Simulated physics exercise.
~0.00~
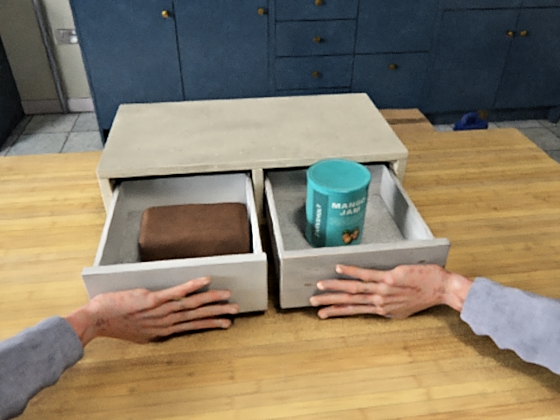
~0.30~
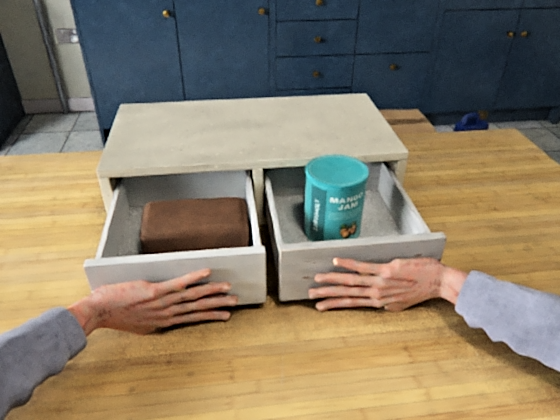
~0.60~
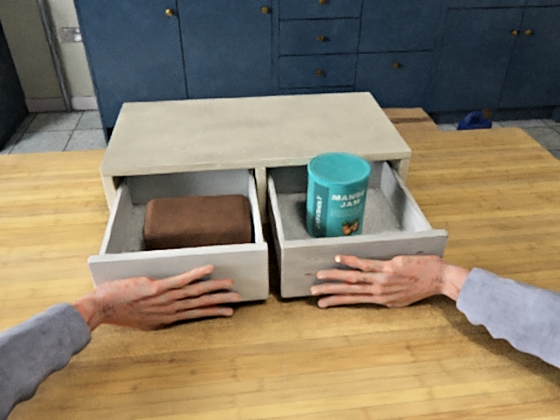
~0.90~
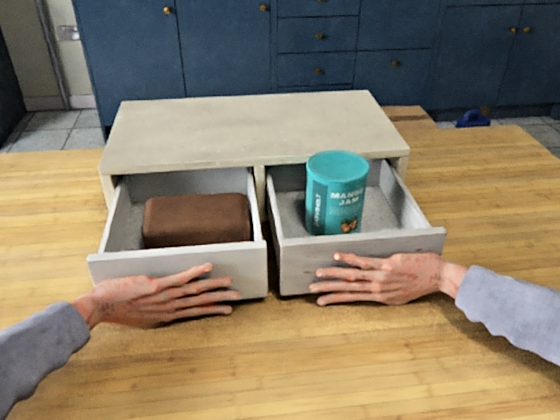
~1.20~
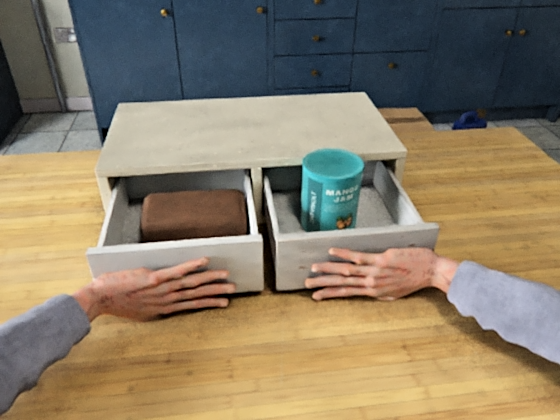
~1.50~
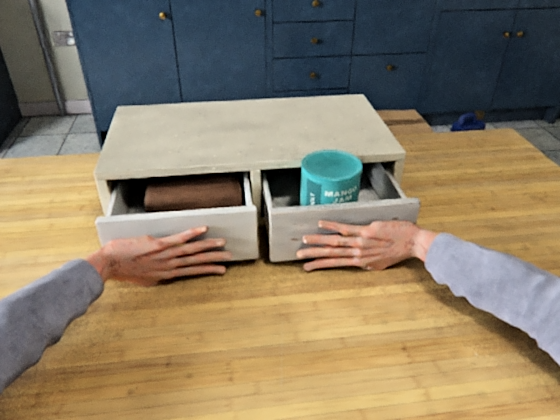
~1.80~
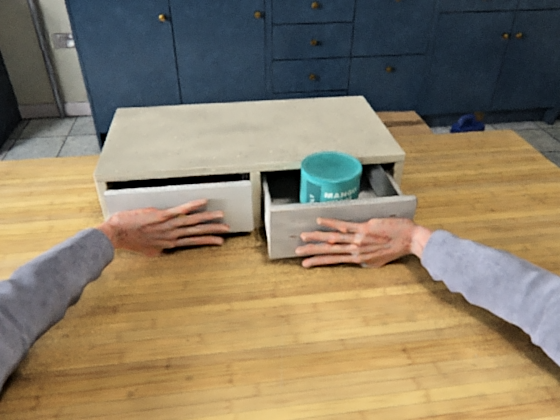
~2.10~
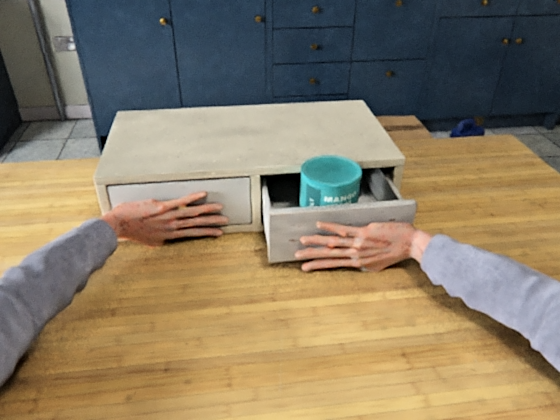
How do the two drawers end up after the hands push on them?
The left drawer shuts flush with the cabinet, while the right drawer stays partly open with the turquoise tub still showing.
